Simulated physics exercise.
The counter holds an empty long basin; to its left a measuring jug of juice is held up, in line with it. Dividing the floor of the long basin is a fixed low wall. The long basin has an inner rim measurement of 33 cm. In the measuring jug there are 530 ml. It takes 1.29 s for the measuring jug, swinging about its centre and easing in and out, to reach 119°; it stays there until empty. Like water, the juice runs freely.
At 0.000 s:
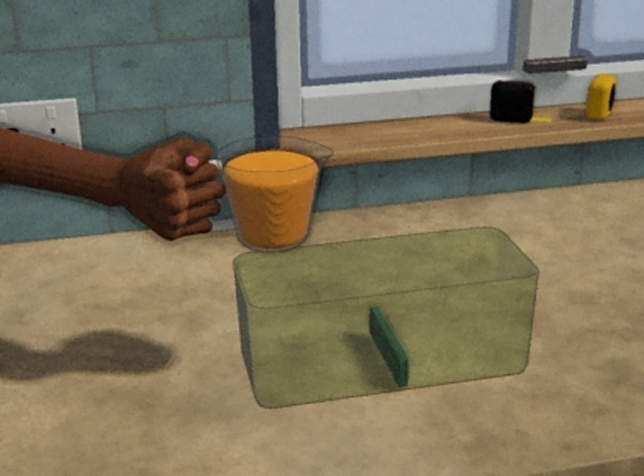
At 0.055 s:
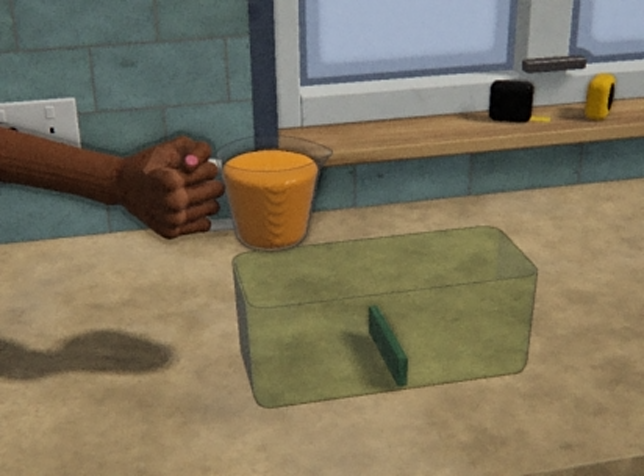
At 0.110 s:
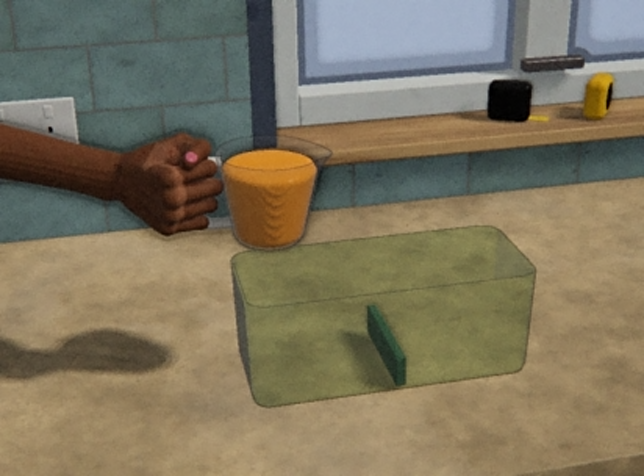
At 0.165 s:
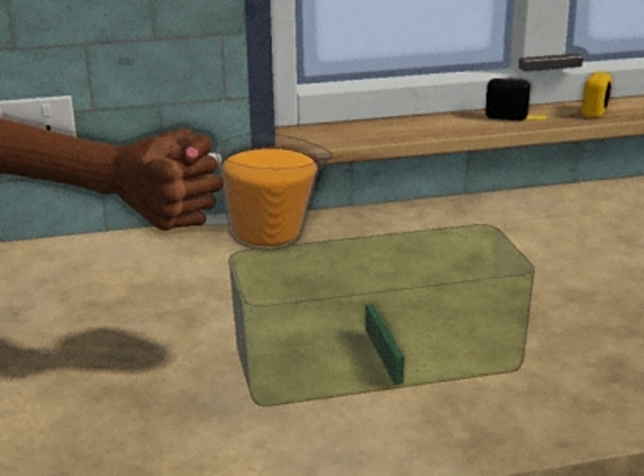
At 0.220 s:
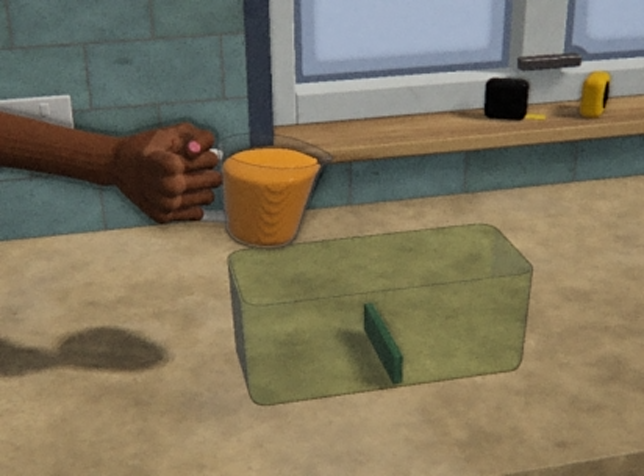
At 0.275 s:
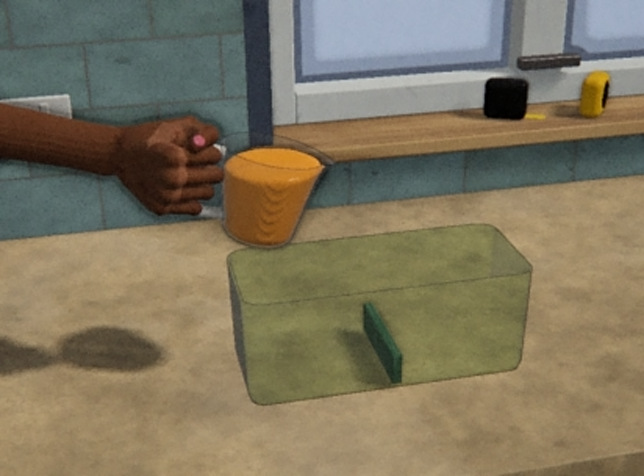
A hand holds a jug of orange juice beside an empty basin and slowly tilts it slightly right.
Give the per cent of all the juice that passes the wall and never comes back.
I would say 38 percent.
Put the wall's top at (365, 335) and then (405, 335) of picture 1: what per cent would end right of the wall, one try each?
In order, 75 and 20 per cent.
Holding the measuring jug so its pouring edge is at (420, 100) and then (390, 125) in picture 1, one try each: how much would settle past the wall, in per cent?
It comes to 90 per cent, and then 95 per cent.
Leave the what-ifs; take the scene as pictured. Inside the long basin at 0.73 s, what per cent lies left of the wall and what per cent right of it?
6 per cent left and 14 right, roughly.
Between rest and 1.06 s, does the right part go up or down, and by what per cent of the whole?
It rises by about 1.
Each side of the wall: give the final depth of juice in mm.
Left part about 14 mm deep, right part about 10 mm deep.
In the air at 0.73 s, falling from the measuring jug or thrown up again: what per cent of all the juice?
My guess is roughly 20 %.
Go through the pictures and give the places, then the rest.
In the first picture, it leans 0°; its right rim is at (333, 150); the juice meets the walls at (222, 170) and (317, 161); the long basin's rim runs from (241, 283) to (519, 251); the wall's top is at (388, 333).
In the second picture, it leans 1°; its right rim is at (332, 150); the juice meets the walls at (222, 169) and (316, 161).
In the third picture, it leans 2°; its right rim is at (332, 151); the juice meets the walls at (221, 168) and (315, 160).
In the fourth picture, it leans 5°; its right rim is at (332, 152); the juice meets the walls at (222, 166) and (316, 160).
In the fifth picture, it leans 8°; its right rim is at (333, 155); the juice meets the walls at (222, 166) and (318, 159).
In the sixth picture, it leans 13°; its right rim is at (335, 160); the juice meets the walls at (223, 167) and (322, 159).
After 0.73 s the tilt is 72° and 60 per cent is still to pour, 6 is left of the wall and 14 right of it.
After 1.06 s the tilt is 110° and 4 per cent is still to pour, 55 is left of the wall and 37 right of it.
After 1.41 s the tilt is 119° and 0 per cent is still to pour, 61 is left of the wall and 38 right of it.
After 1.79 s the tilt is 119° and 0 per cent is still to pour, 61 is left of the wall and 38 right of it.
In the end 61 per cent lies left of the wall, 38 right of it and 1 outside.
